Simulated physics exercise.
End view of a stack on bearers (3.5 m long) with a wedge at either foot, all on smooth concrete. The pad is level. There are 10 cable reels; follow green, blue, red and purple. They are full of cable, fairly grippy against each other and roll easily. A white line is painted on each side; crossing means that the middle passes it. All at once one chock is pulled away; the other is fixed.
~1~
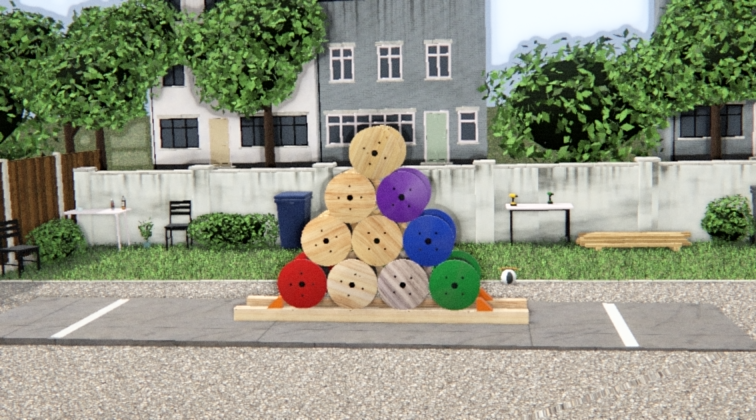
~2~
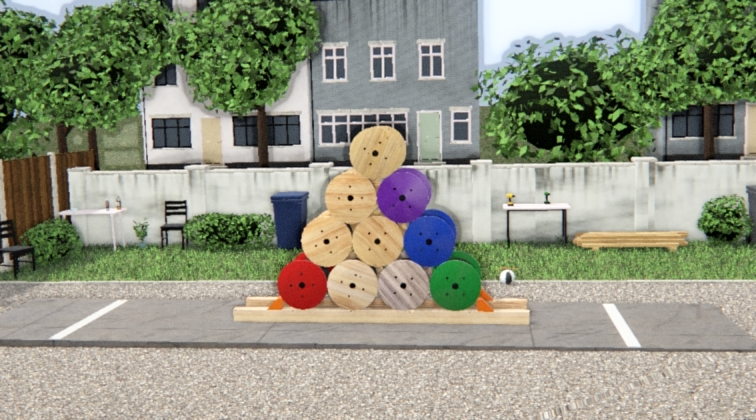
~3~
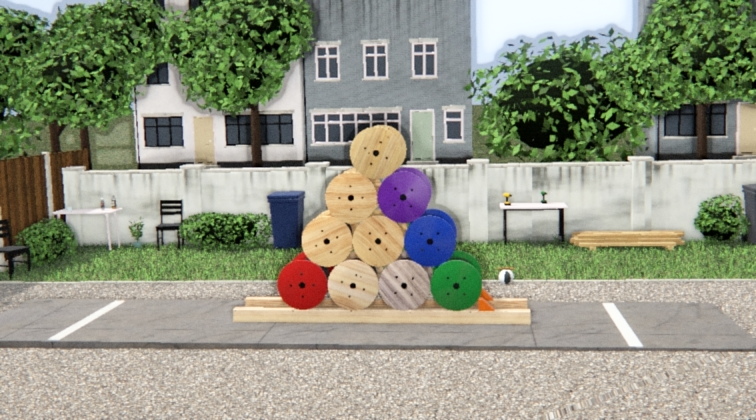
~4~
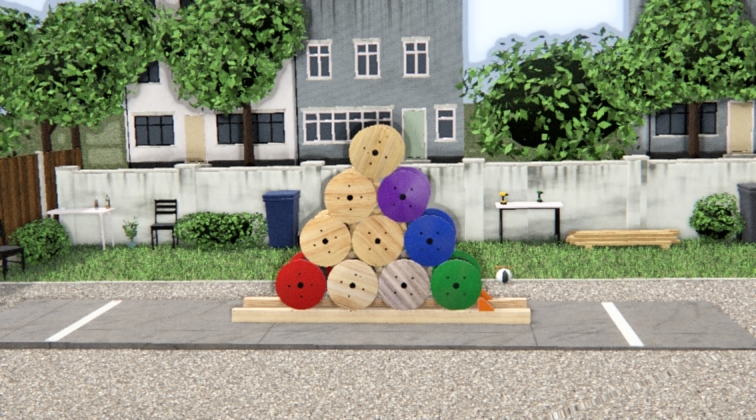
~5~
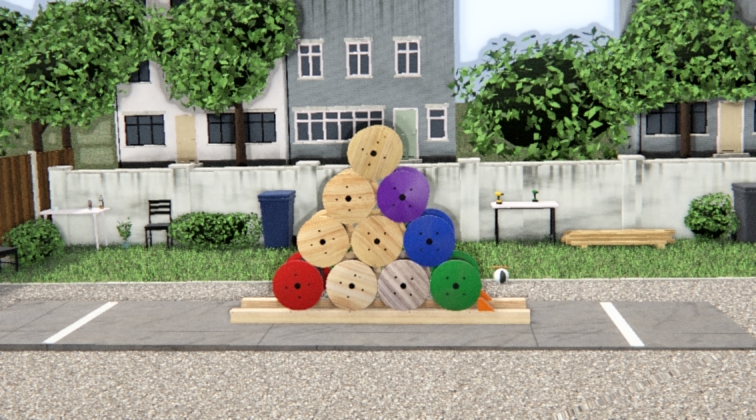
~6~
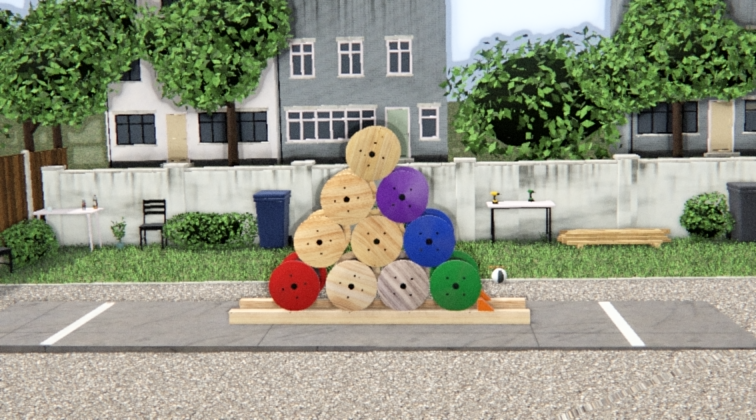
On a paved strip between gravel and grass, seen from the front, a pale wall, leafy trees and houses stand in the background. A pyramid of ten round cable reels rests on wooden beams, red at bottom left, green at bottom right, blue and purple above it, the others bare wood. The orange wedge at the left disappears, the stack barely shifts leftward, and the camera drifts slightly.
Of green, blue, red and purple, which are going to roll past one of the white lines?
The green one keeps its middle inside the lines; the blue one does not cross a line; the red one gets beyond a line; the purple one stops short.
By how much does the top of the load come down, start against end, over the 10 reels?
Some 105 cm lower.
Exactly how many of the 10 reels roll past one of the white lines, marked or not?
In all, 3.
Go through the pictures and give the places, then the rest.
In the first frame, green at (455, 285), blue at (428, 241), red at (302, 284), purple at (402, 197); both chocks in; lines at (89, 319) and (621, 326); the pad is level; 4 of the 10 form the bottom row.
In the second frame, green at (455, 286), blue at (429, 242), red at (302, 285), purple at (402, 198).
In the third frame, green at (456, 286), blue at (430, 242), red at (302, 285), purple at (403, 197); left chock gone.
In the fourth frame, green at (456, 285), blue at (430, 241), red at (301, 285), purple at (403, 197).
In the fifth frame, green at (456, 286), blue at (429, 242), red at (298, 286), purple at (402, 197).
In the sixth frame, green at (456, 286), blue at (429, 242), red at (294, 286), purple at (402, 197); lines at (77, 324) and (622, 324).
Then, 0.5 s after the last picture, green is on the bearers, 85 cm from the bearers' right end; blue is up on others, 115 cm from the bearers' right end; red is on the bearers, 50 cm from the bearers' left end, rolling left; purple is up on others, 145 cm from the bearers' right end; 0 of 10 have crossed.
Then, 1.0 s after the last picture, red is off the bearers, 165 cm short of the left line, rolling left; no change for green, blue, purple; 0 of 10 have crossed.
Then, 1.7 s after the last picture, red is off the bearers, 65 cm short of the left line, rolling left; no change for green, blue, purple; 0 of 10 have crossed.
Then, 2.4 s after the last picture, red is past the left line; purple is up on others, 155 cm from the bearers' right end, rolling left; no change for green, blue; 1 of 10 has crossed.
At rest (8.3 s after the last picture), green is on the bearers, 85 cm from the bearers' right end; blue is up on others, 120 cm from the bearers' right end; red is past the left line; purple is up on others, 165 cm from the bearers' left end; 3 of 10 have crossed.
